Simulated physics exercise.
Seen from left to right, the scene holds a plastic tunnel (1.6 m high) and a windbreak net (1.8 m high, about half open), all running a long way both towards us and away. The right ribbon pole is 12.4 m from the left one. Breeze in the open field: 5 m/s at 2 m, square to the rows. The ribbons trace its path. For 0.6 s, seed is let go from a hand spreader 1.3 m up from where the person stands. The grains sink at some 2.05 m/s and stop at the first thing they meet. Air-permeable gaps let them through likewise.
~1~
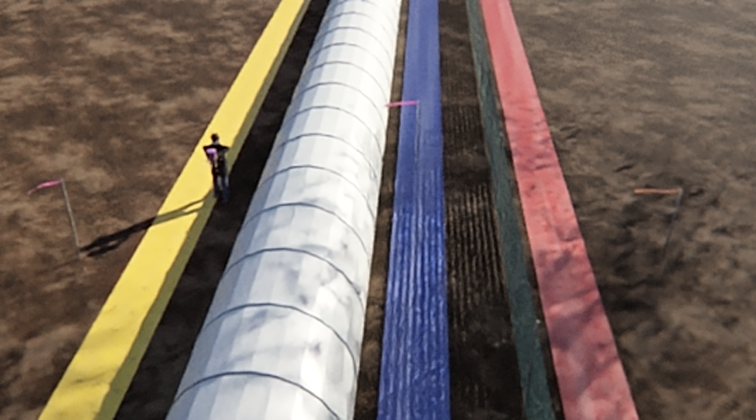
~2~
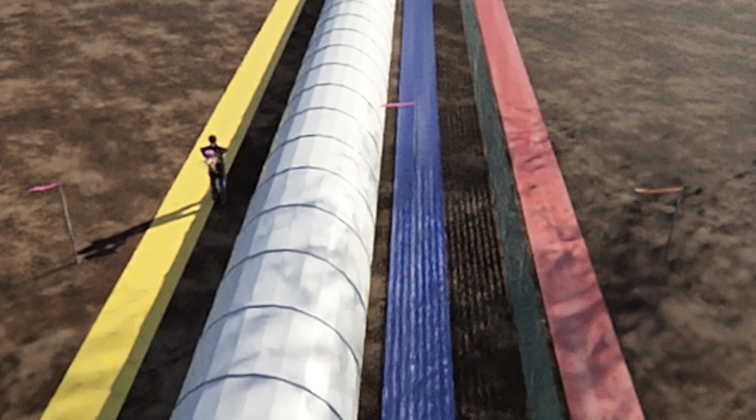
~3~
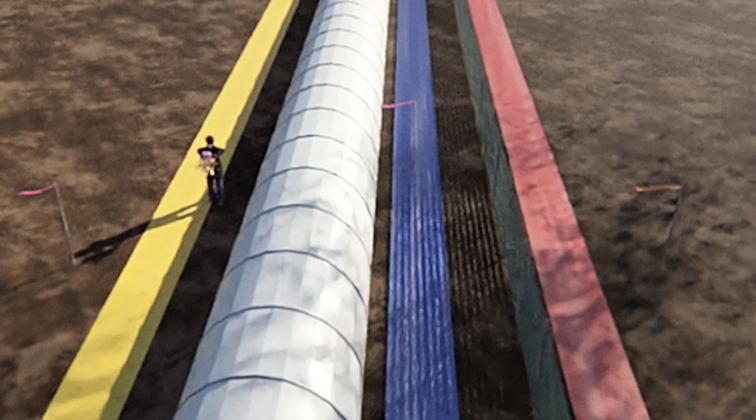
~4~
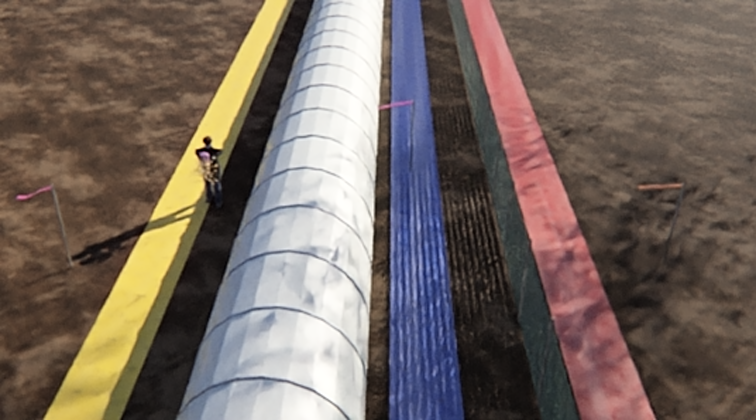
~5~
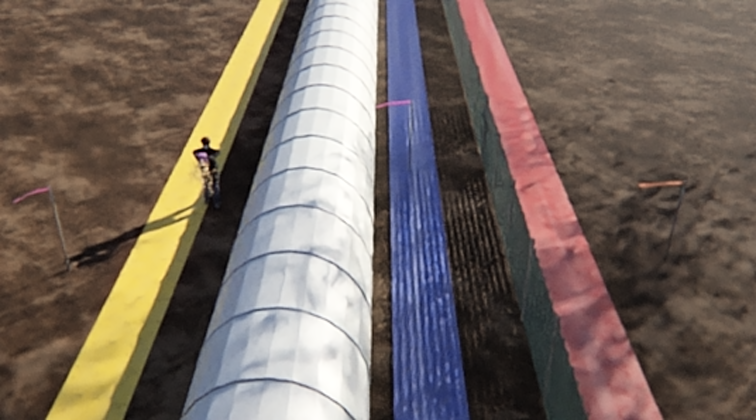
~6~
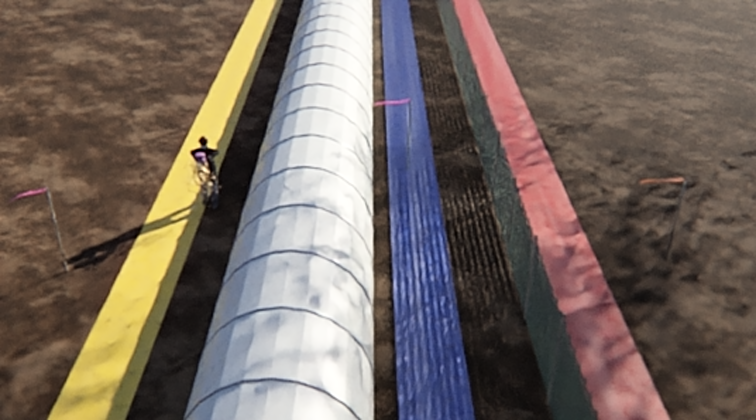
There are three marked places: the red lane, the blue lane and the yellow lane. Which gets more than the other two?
Yellow.
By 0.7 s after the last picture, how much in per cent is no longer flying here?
Some 60 per cent.
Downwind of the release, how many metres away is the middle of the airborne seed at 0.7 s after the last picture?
That distance is some 0.0 m.
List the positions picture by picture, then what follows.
The left ribbon ends at (29, 193), leaning 65 degrees to the left, the seed in the air spans x = 200 to 220 around y = 160 and it comes from (212, 159), in the first picture.
The right ribbon ends at (636, 191), leaning 85 degrees to the left, the seed in the air spans x = 200 to 215 around y = 165, the red one passes (562, 261), the blue one passes (418, 256) and the yellow one passes (167, 246), in the second picture.
The inner ribbon ends at (379, 106), leaning 85 degrees to the left, the seed in the air spans x = 195 to 215 around y = 165 and the top of the plastic tunnel crosses (310, 155), in the third picture.
The left ribbon ends at (17, 197), leaning 70 degrees to the left, the seed in the air spans x = 195 to 215 around y = 170, the red one passes (544, 201), the blue one passes (416, 198) and the yellow one passes (189, 193), in the fourth picture.
The right ribbon ends at (640, 186), leaning 85 degrees to the left and the seed in the air spans x = 190 to 215 around y = 175, in the fifth picture.
The inner ribbon ends at (374, 105), leaning 85 degrees to the left, the seed in the air spans x = 190 to 210 around y = 175 and the top of the windbreak net crosses (505, 148), in the sixth picture.
Then, 0.7 s after the last picture, 58 % is no longer flying here, and 0 % lies on the red lane, 0 % on the blue lane and 12 % on the yellow lane; the middle of what still flies is 0.4 m above the low ground, near (203, 202).
Then, 1.5 s after the last picture, 99 % is no longer flying here, and 0 % lies on the red lane, 0 % on the blue lane and 24 % on the yellow lane.
Then, 3.0 s after the last picture, 100 % is no longer flying here, and 0 % lies on the red lane, 0 % on the blue lane and 25 % on the yellow lane.
Then, 7.5 s after the last picture, 100 % is no longer flying here, and 0 % lies on the red lane, 0 % on the blue lane and 25 % on the yellow lane.
Then, 44.5 s after the last picture, 100 % is no longer flying here, and 0 % lies on the red lane, 0 % on the blue lane and 25 % on the yellow lane.
